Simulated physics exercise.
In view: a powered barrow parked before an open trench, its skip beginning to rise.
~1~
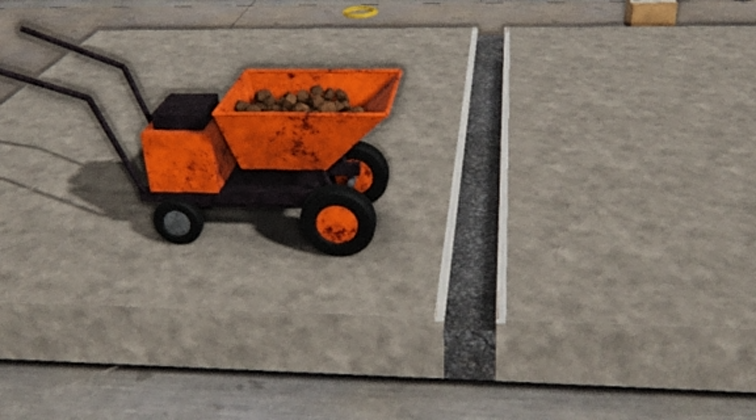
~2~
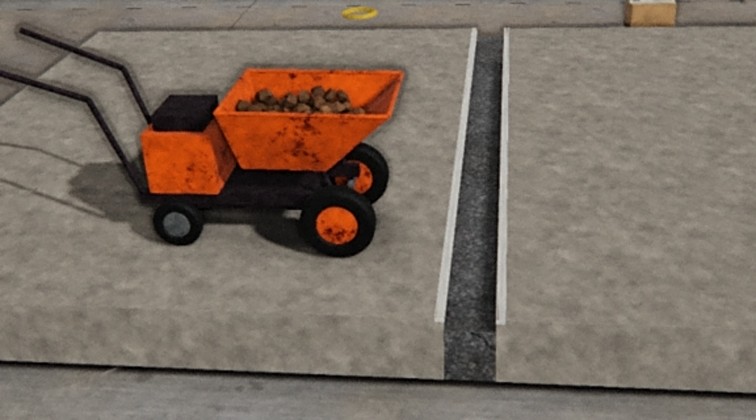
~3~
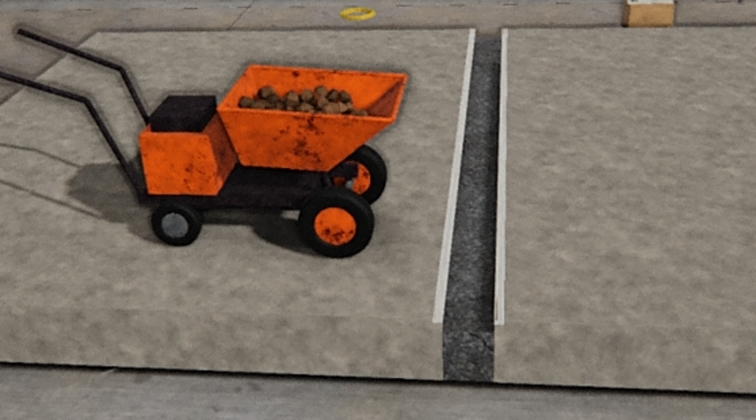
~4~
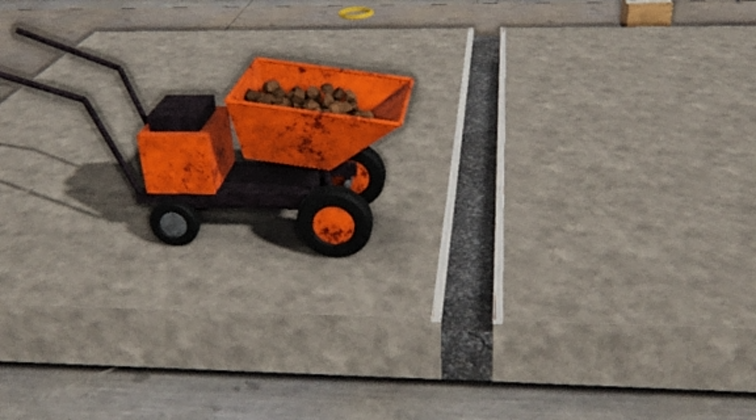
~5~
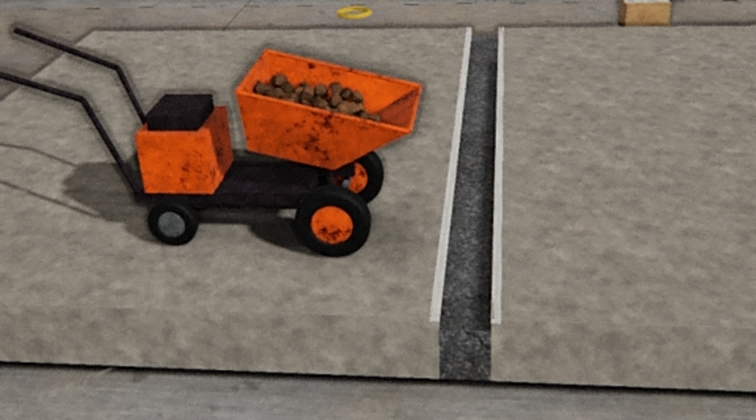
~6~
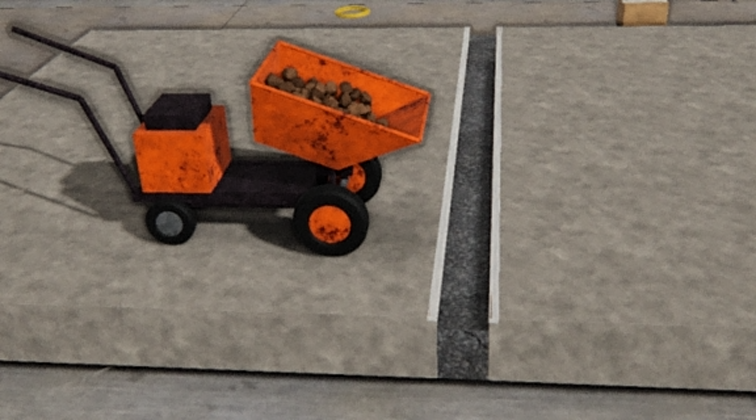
On a grey slab beside a narrow dark trench, an orange powered barrow loaded with brown clods stands in place while its skip rises at the back and tilts gradually toward the right, the clods staying inside.
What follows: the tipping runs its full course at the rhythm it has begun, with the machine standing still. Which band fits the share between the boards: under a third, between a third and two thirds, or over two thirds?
The trench ends with under a third of it.
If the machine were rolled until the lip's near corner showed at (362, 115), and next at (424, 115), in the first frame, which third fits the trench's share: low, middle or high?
The first try: Between a third and two thirds. The second: Less than a third.
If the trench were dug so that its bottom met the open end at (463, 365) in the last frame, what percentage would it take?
Near 70 %.
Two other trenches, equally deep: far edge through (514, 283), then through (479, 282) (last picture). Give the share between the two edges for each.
Roughly 50 per cent, and 10 per cent.
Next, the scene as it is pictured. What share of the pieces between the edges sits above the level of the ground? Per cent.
It comes to 30 per cent or so.
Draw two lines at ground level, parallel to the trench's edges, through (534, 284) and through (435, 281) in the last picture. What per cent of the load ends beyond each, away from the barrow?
In turn 10 and 60 in a hundred.
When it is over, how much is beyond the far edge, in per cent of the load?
Roughly 35 in a hundred.
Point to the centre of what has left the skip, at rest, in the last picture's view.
Around (497, 228).
Just after the last frame, skip tipped steeply; every one in the skip.
A moment on, skip tipped right over; roughly two thirds in the skip; roughly a quarter in or heaped over the trench; roughly a quarter beyond it.
Further on, skip tipped right over; roughly a third in the skip; roughly a quarter in or heaped over the trench; roughly a third beyond it.
When it is over, skip tipped right over; roughly a third in the skip; roughly a quarter in or heaped over the trench; roughly a third beyond it.
